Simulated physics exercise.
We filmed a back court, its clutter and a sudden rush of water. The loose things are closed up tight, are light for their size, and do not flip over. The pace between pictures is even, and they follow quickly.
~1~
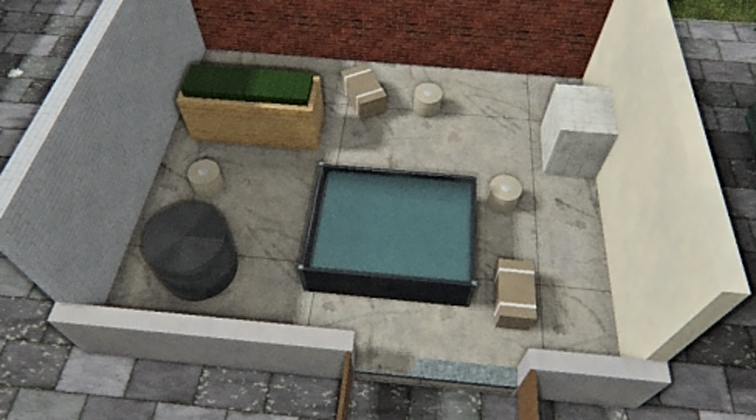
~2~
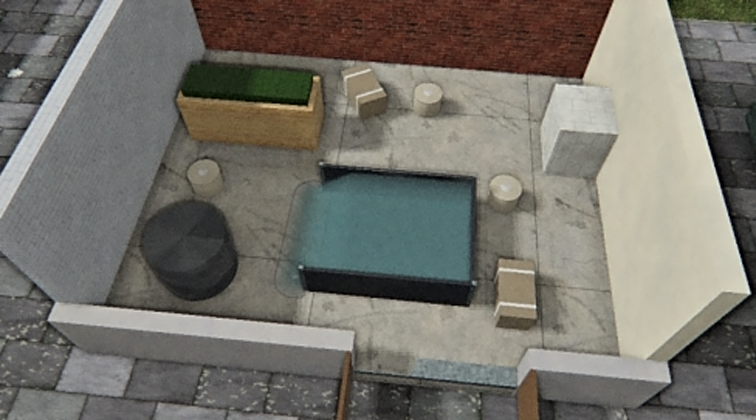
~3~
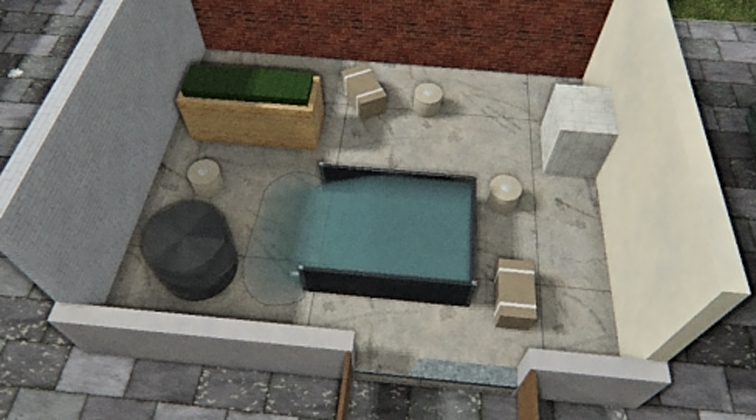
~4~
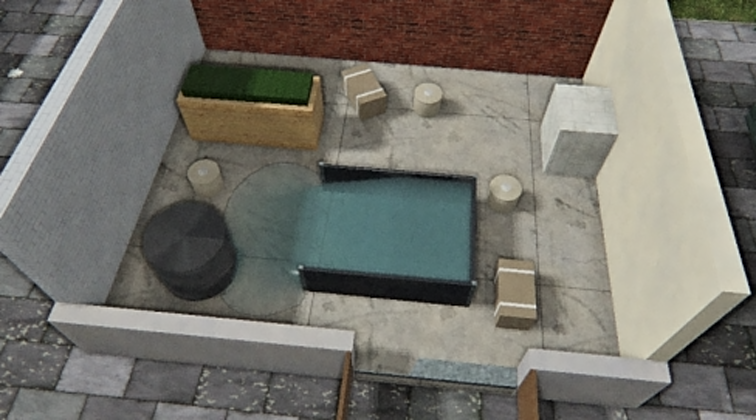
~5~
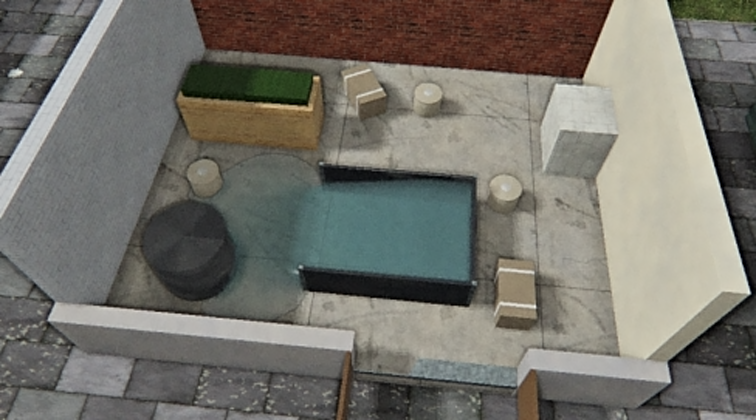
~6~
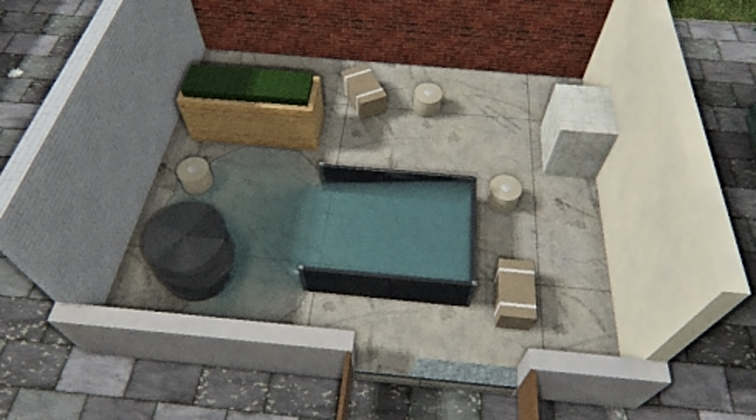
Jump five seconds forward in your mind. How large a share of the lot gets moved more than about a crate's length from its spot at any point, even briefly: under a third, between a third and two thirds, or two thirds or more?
The portion knocked well out of place is smaller than a third.
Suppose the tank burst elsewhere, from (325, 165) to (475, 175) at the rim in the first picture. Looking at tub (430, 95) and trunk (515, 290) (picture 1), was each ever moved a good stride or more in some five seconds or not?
One by one - carried at least that far and never got there.
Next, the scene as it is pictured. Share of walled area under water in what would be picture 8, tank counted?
I'd say around 25 in a hundred.
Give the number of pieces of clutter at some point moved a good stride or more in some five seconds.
1.
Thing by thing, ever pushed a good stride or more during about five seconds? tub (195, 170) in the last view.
Short answer: At least that much.
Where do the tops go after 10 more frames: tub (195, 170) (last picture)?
I'd expect it around (170, 122).
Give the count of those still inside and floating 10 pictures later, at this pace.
I make it 1.
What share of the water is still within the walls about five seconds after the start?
100 in a hundred.
A moment on, 1 of 5 are well off their spots; 0 afloat.
Next, 1 of 5 are well off their spots; 1 afloat.
Later, 1 of 5 are well off their spots; 1 afloat.
In the end, 1 of 5 are well off their spots, and 1 have been at some point; 1 afloat.
